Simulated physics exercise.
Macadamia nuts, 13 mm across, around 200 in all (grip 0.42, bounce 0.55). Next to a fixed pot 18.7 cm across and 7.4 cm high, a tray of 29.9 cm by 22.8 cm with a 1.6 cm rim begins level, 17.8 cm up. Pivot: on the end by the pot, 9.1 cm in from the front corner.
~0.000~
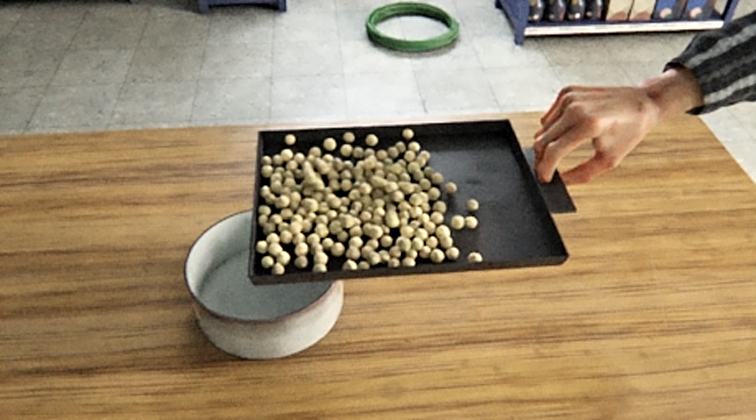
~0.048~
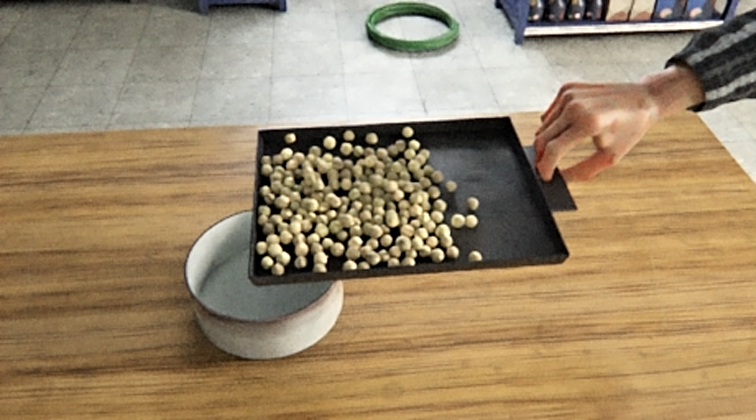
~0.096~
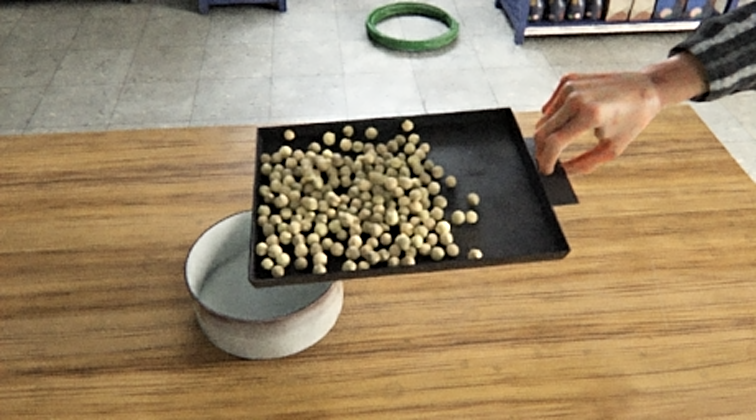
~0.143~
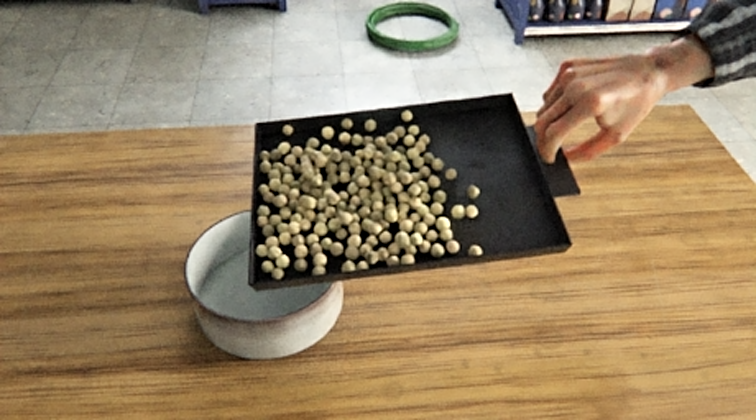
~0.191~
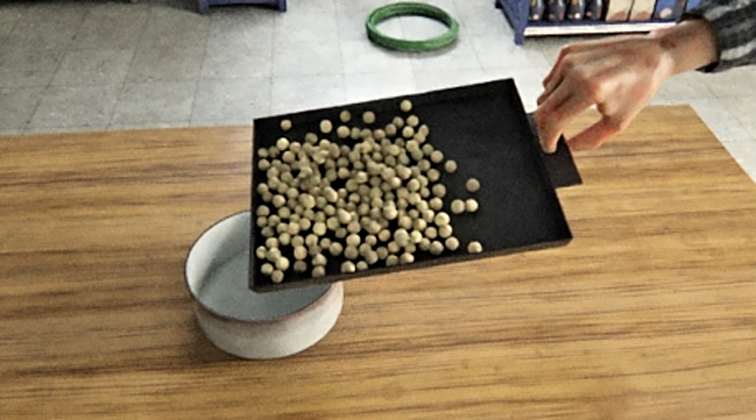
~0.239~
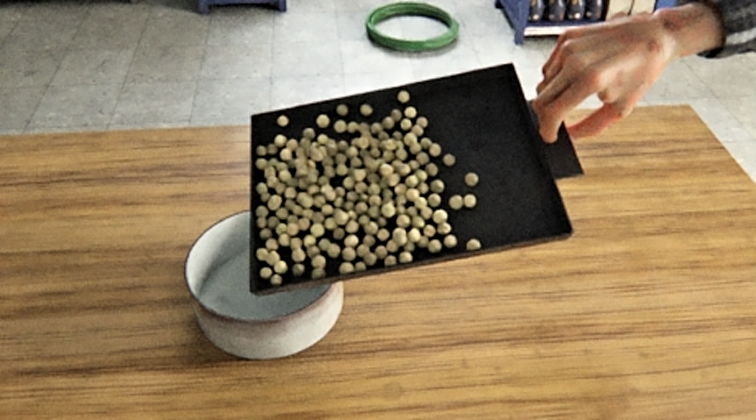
A black tray scattered with pale, round nuts is held above a wooden table in a tiled room, seen from slightly above by a still camera. The nuts cluster on its left side, over a whitish round pot, while a green ring and blue shelving sit behind. A hand at the right raises that end, gradually and then faster, slanting the tray toward the pot.
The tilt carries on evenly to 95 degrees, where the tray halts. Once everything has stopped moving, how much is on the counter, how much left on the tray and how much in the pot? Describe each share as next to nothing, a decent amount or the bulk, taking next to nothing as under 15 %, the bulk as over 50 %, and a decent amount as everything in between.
Counter - the bulk; left on the tray - next to nothing; pot - next to nothing.
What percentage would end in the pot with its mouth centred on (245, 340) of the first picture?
Roughly 100 percent would end up there.
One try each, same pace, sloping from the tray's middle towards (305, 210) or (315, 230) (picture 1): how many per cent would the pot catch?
The share comes to roughly 50 in a hundred, then roughly 20 in a hundred.
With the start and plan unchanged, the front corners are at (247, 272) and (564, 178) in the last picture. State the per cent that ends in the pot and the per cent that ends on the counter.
Pot 65, counter 35.
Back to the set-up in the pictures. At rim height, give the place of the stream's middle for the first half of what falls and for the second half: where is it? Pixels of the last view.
I'd mark about (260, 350) for the first half and about (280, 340) for the second.
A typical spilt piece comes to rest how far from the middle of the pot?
I'd say close to 20 centimetres.
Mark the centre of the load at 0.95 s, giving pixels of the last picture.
(289, 235), roughly.
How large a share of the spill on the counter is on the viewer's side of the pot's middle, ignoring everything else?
Roughly 100 per cent.
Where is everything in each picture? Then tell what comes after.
The first picture shows tray tilt 0 degrees, front corners at (253, 274) and (564, 254); middle of the pieces at (355, 196); pot at (264, 259).
The second picture shows tray tilt 1 degrees, front corners at (253, 275) and (565, 252); middle of the pieces at (355, 196).
The third picture shows tray tilt 3 degrees, front corners at (253, 277) and (566, 248), lowest corner left front; middle of the pieces at (354, 193).
The fourth picture shows tray tilt 7 degrees, front corners at (253, 281) and (567, 242), lowest corner left front; middle of the pieces at (354, 189).
The fifth picture shows tray tilt 12 degrees, front corners at (253, 284) and (568, 235), lowest corner left front; middle of the pieces at (352, 186).
The sixth picture shows tray tilt 16 degrees, front corners at (254, 288) and (568, 230), lowest corner left front; middle of the pieces at (350, 183); pot at (264, 259). Its pace works out near 90 degrees a second.
After 0.66 s, tilt 54 degrees; the tray holds 100 %, the pot 0 %.
After 0.95 s, tilt 80 degrees; the tray holds 90 %, the pot 0 %.
After 1.33 s, tilt 95 degrees; the tray holds 5 %, the pot 5 %.
By 2.3 s all is still; counter 95 %, tray 0 %, pot 5 %.
